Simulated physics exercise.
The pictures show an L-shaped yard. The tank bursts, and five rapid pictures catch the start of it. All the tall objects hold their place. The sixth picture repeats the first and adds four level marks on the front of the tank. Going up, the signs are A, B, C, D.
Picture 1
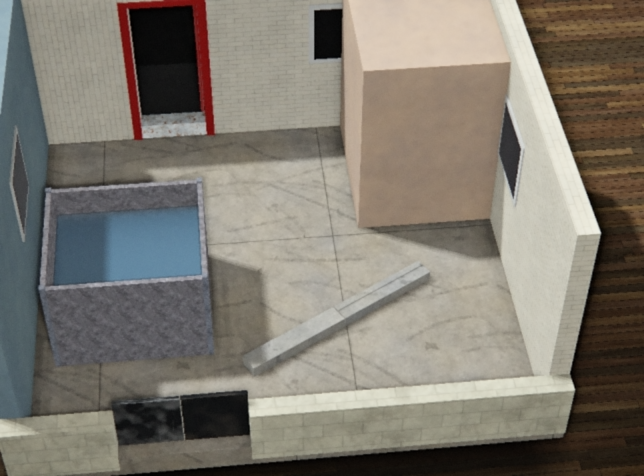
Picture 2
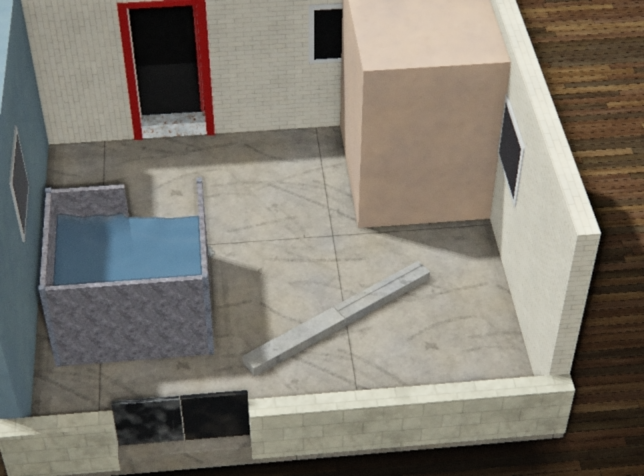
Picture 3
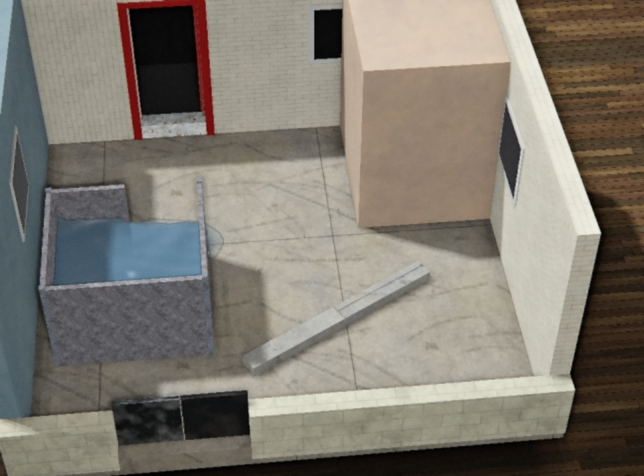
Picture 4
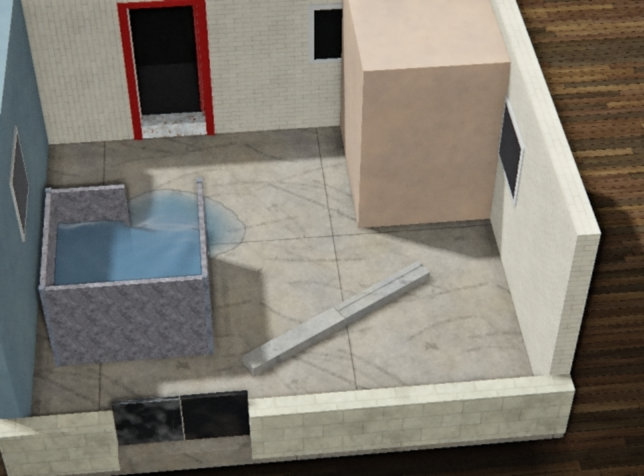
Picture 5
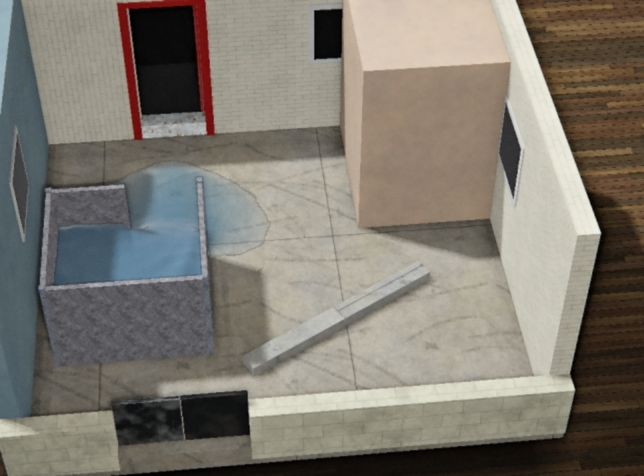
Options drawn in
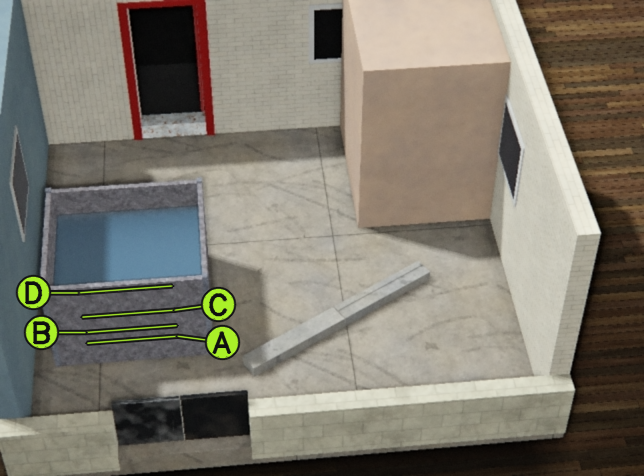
In this clip, a stone-walled tank of water stands in an L-shaped yard with a red doorway; part of its back wall disappears, and water flows out through the gap, spreading backward and right across the floor.
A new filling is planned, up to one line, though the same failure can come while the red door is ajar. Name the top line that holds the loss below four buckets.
B will do.
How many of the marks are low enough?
Two.
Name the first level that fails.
That would be C.
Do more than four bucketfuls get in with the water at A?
No, not at all.
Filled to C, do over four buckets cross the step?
Yes, that goes wrong.
On the marked copy, A at (132, 339); B at (131, 329); C at (128, 313); D at (125, 289); from the bottom up A, B, C, D.
If A is chosen, nothing gets over.
If B is chosen, a bucket or two gets in.
If C is chosen, about 11 bucketfuls get in.
If D is chosen, dozens of bucketfuls pour in.
